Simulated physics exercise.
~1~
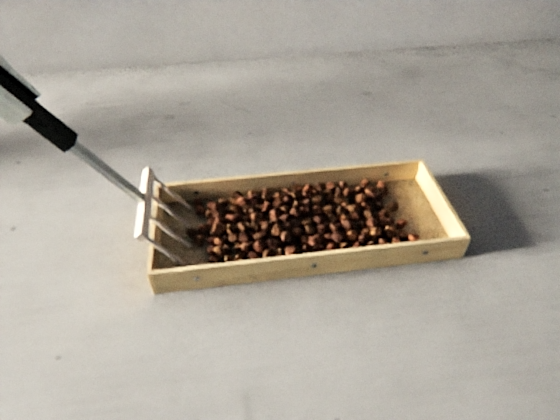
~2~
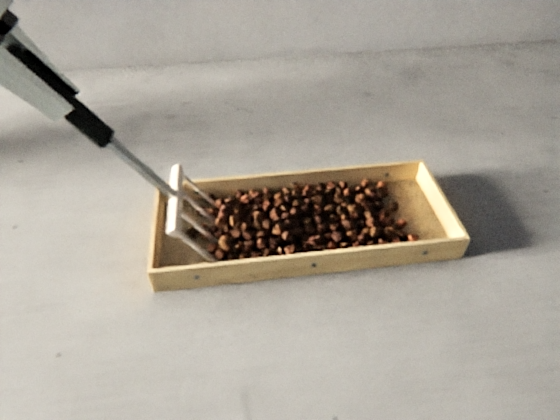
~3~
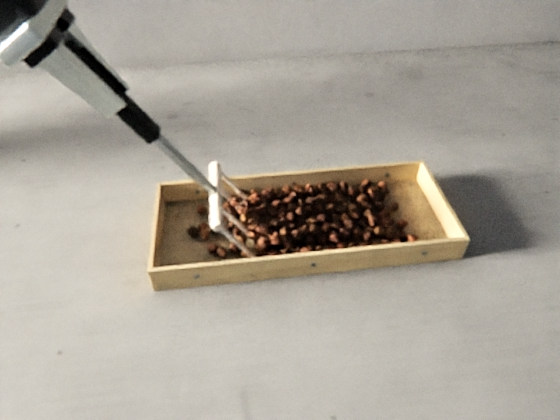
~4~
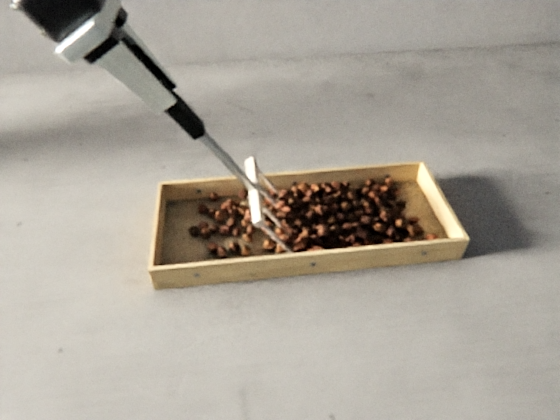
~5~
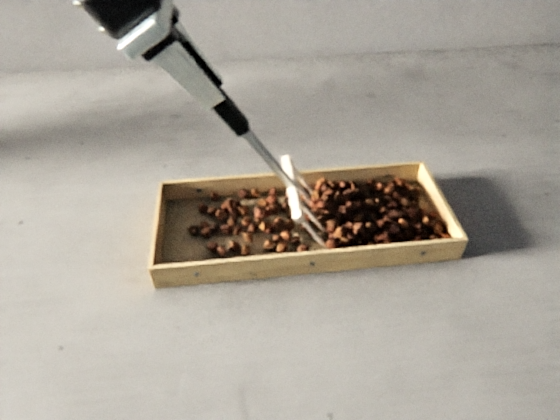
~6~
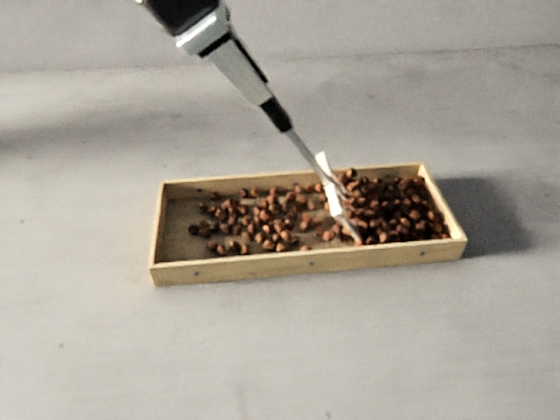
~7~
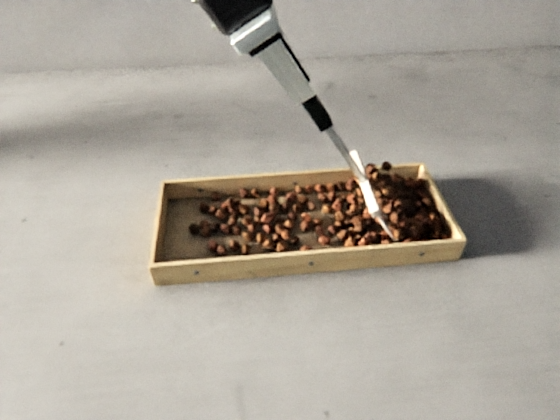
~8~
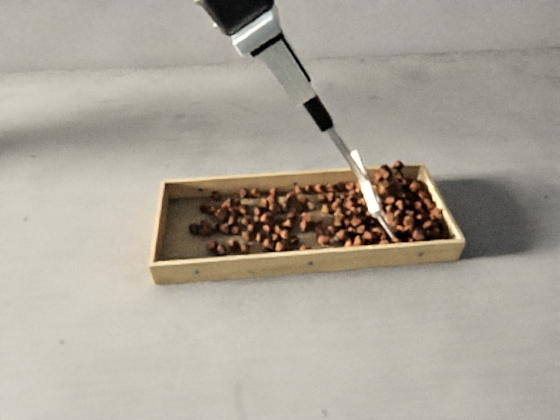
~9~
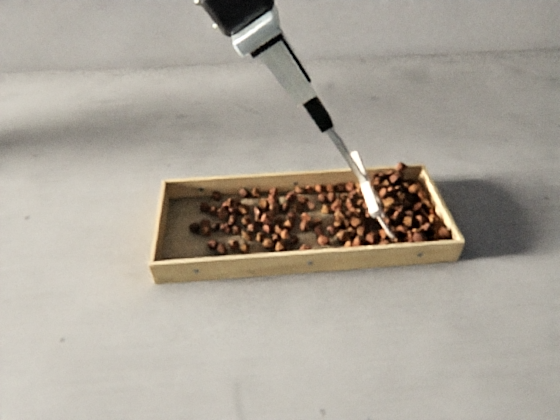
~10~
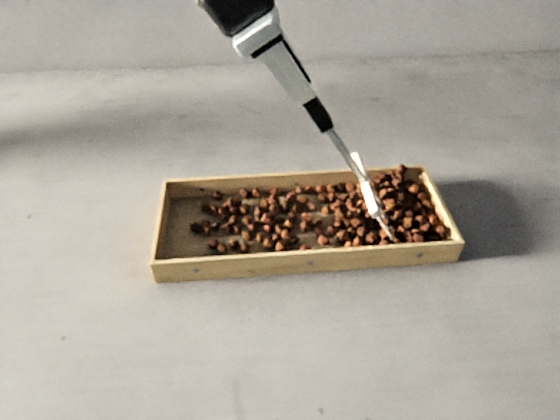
Robot arm dragging a fork rightward through brown pellets in a shallow wooden tray, heaping many at the right end and stopping there.
